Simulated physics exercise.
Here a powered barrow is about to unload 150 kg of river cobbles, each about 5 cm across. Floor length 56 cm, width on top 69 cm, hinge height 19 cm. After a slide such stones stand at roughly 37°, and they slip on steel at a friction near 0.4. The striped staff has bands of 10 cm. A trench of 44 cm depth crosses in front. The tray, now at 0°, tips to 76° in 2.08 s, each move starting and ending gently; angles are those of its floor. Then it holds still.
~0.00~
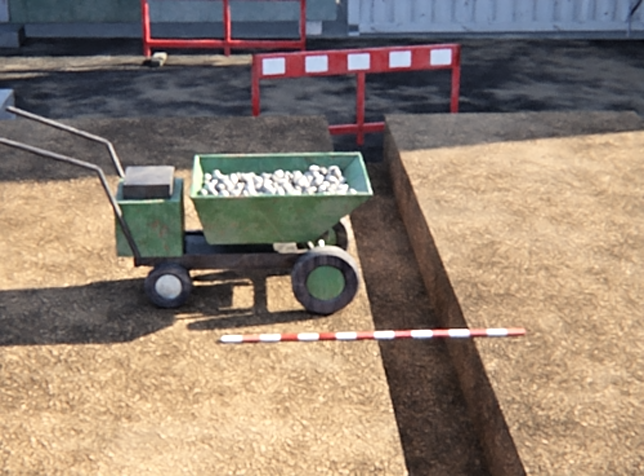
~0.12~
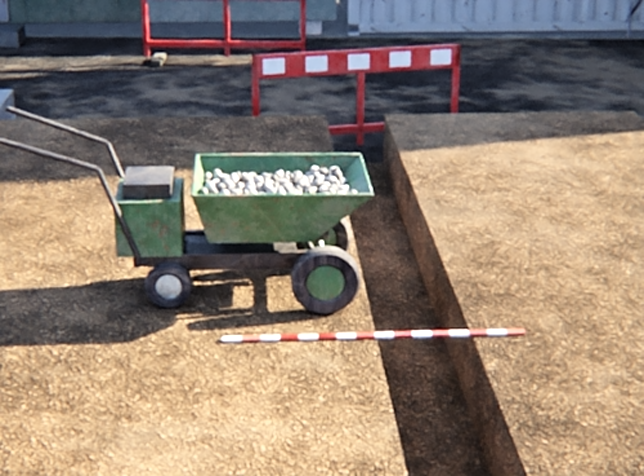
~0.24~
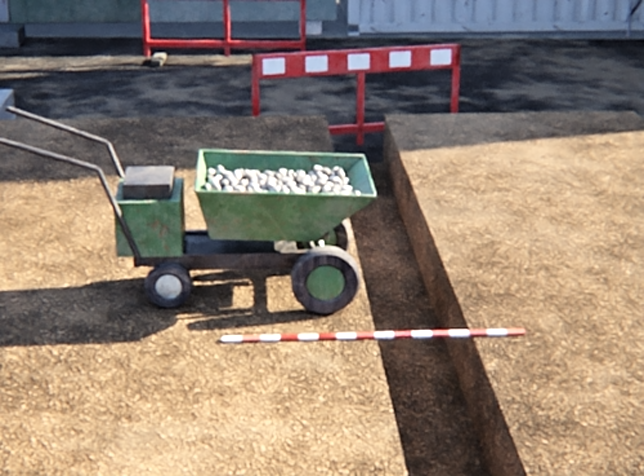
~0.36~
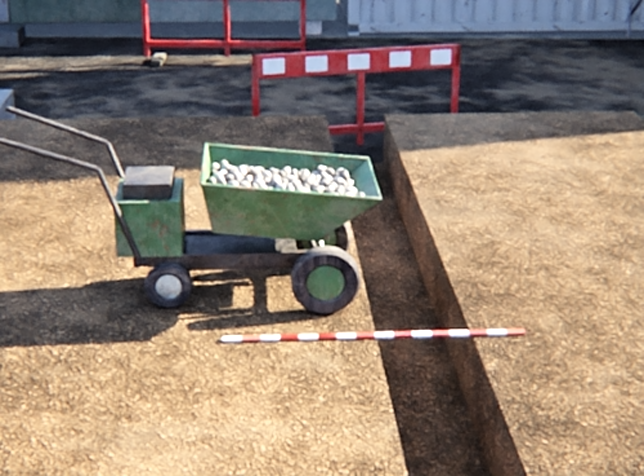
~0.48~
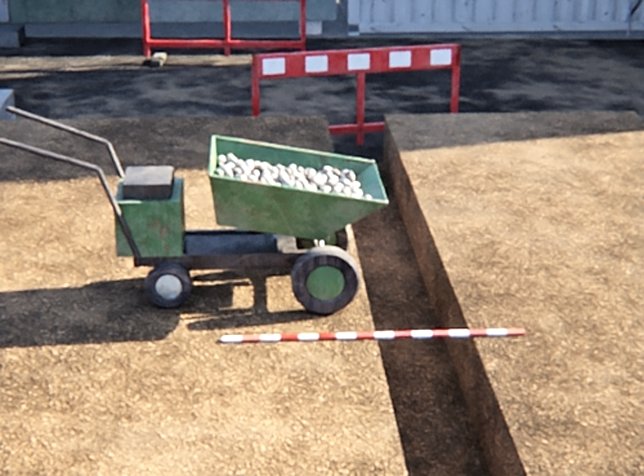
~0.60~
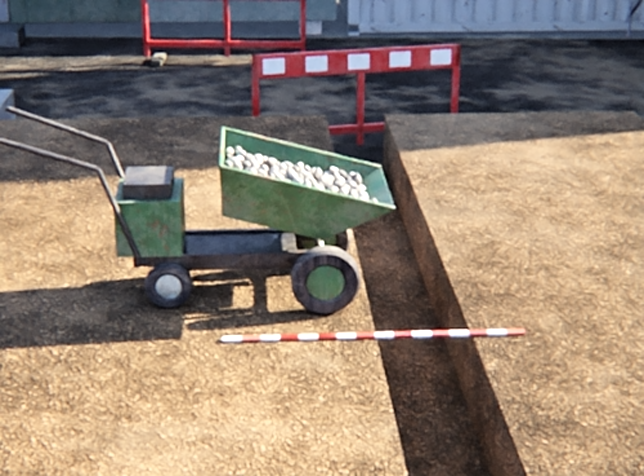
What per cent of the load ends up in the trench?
Roughly 67 per cent ends in the trench.
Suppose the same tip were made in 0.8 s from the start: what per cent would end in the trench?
Then about 60 per cent.
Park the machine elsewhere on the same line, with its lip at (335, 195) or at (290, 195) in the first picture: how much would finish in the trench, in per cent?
Near 100 per cent from the first place, 80 from the second.
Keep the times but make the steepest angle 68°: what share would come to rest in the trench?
It would be near 60 per cent.
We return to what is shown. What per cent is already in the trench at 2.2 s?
Some 55 per cent.
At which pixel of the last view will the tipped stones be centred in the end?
Their middle is at about (436, 338).
After 1.6 s the floor is at 64°; 96 % in the tray, 4 % in the trench; the foremost stones are at (443, 266).
After 2.2 s the floor is at 76°; 11 % in the tray, 56 % in the trench, 33 % past the trench; the foremost stones are at (566, 287).
After 2.5 s the floor is at 76°; 0 % in the tray, 67 % in the trench, 33 % past the trench; the foremost stones are at (598, 284).
After 4.5 s the floor is at 76°; 0 % in the tray, 67 % in the trench, 33 % past the trench; the foremost stones are at (603, 283).
